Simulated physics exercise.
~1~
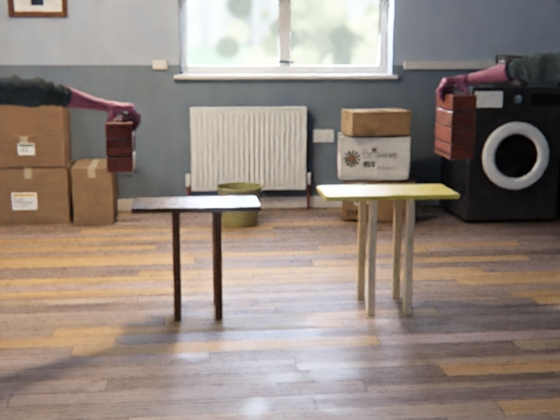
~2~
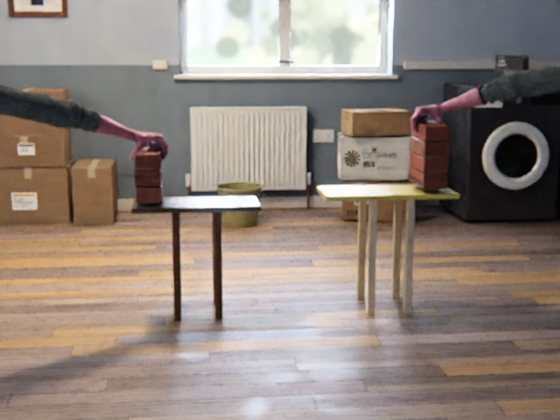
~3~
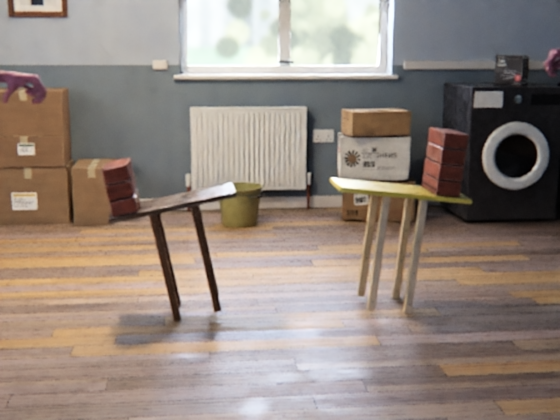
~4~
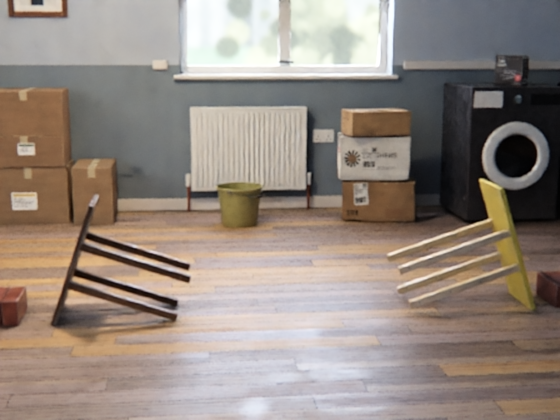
Two small tables tip over sideways after gloved hands set red bricks on their outer ends.
